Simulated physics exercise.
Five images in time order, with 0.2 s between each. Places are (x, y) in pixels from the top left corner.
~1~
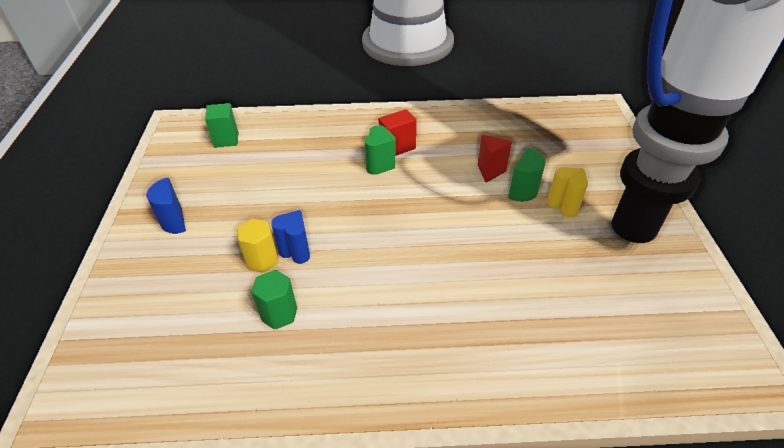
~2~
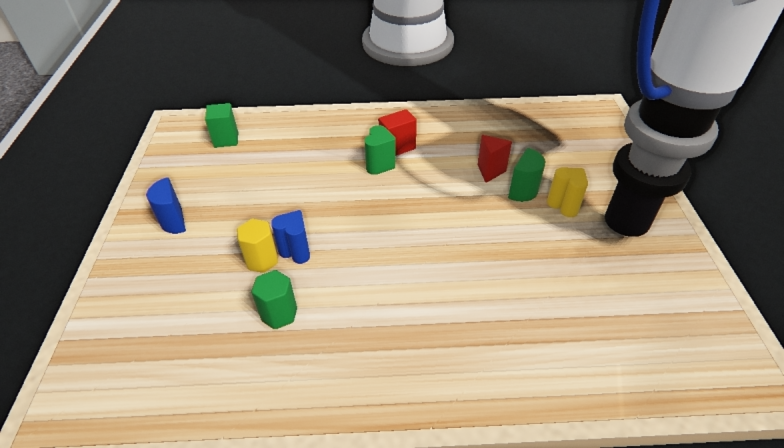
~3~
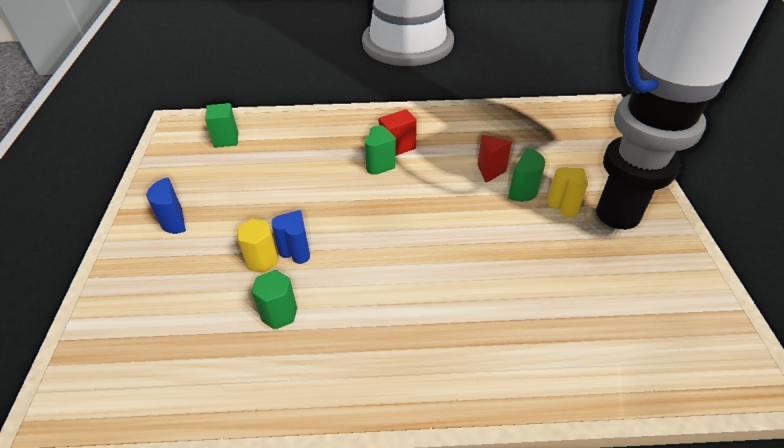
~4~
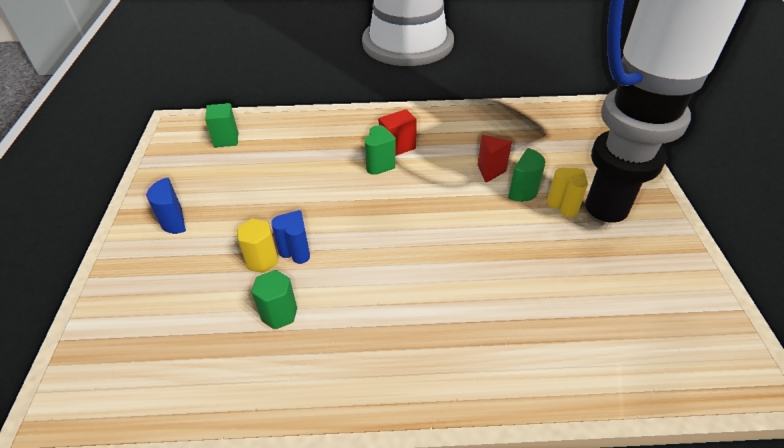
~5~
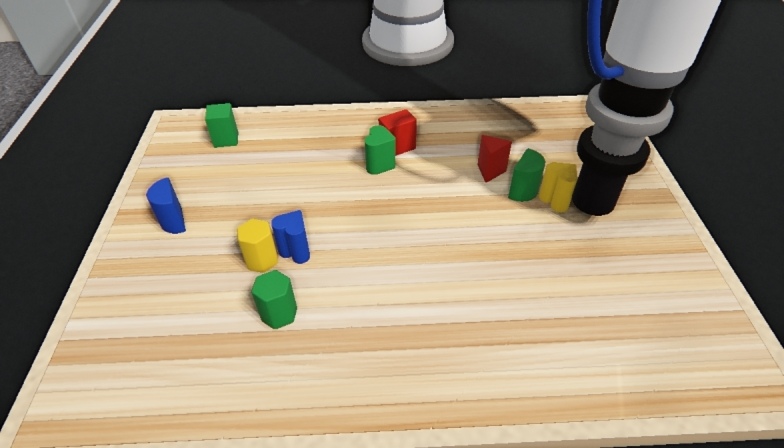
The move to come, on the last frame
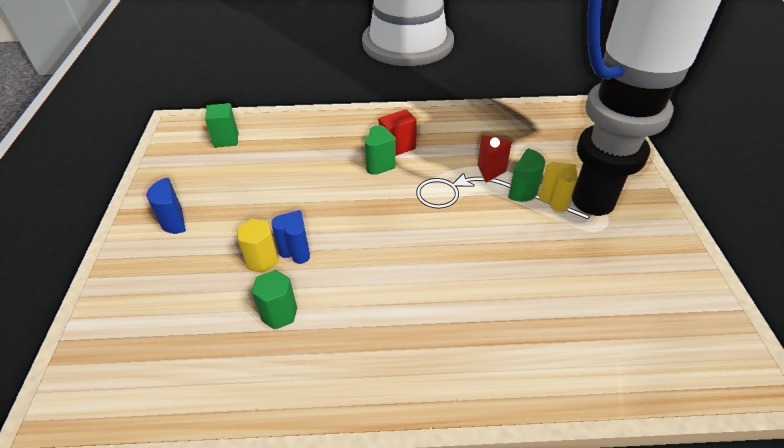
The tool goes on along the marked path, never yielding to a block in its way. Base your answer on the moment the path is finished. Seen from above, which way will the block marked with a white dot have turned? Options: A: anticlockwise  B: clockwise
My answer is option A.
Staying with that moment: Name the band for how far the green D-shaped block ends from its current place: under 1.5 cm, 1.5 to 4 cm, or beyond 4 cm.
Its displacement is above 4 cm.
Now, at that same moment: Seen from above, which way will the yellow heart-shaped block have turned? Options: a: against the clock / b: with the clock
Letter b.
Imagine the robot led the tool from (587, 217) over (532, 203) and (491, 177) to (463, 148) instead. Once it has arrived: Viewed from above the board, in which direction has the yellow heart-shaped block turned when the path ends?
Verdict: Clockwise.
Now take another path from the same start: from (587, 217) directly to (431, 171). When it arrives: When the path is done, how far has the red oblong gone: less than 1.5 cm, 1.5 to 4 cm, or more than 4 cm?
Goes under 1.5 cm.
Drawn move, from (587, 217) over (534, 196) and (484, 179) to (438, 193); the dot is on the red triangular piece.
The first path, step by step. One third of the way, tool at (538, 180); red triangular piece at (479, 135), turned 30° anticlockwise; green D-shaped block at (496, 146); yellow heart-shaped block at (521, 147), turned 50° clockwise.
Two thirds of the way, tool at (485, 164); red triangular piece at (436, 118), turned 30° anticlockwise; green D-shaped block at (451, 128); yellow heart-shaped block at (477, 130), turned 65° clockwise.
At the end, tool at (439, 178); green heart-shaped block still; red triangular piece at (433, 117), turned 30° anticlockwise; green D-shaped block at (449, 126); yellow heart-shaped block at (475, 129), turned 70° clockwise.
